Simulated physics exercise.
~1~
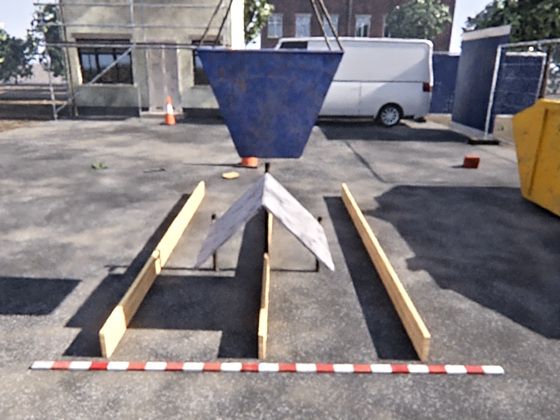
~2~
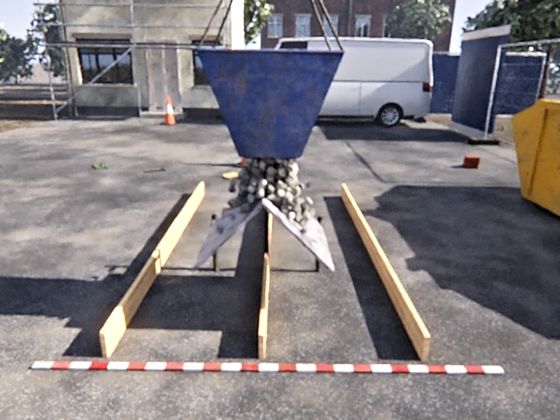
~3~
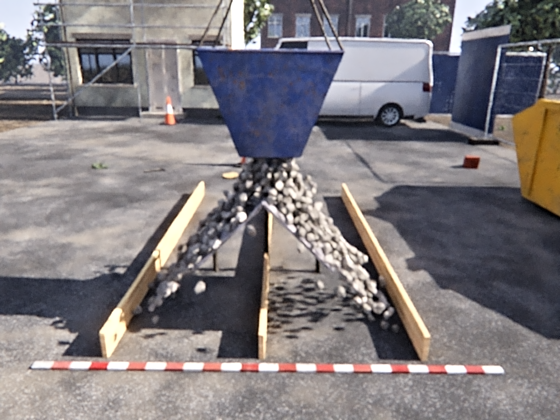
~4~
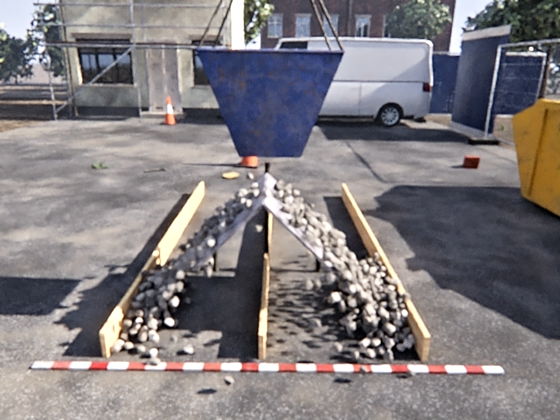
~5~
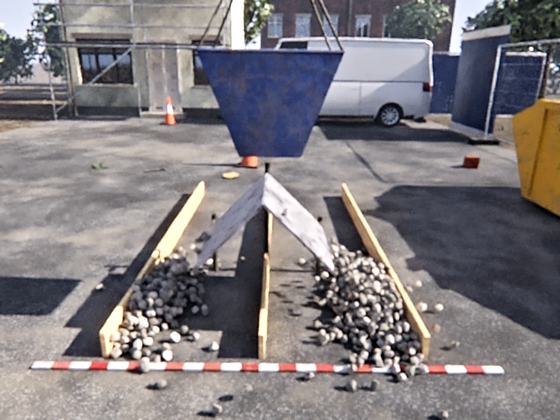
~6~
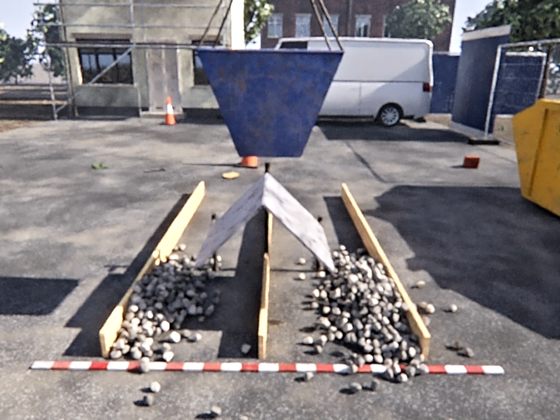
Blue skip dropping grey stones onto a peaked steel ramp, splitting them between wooden boards, the larger pile settling at right.
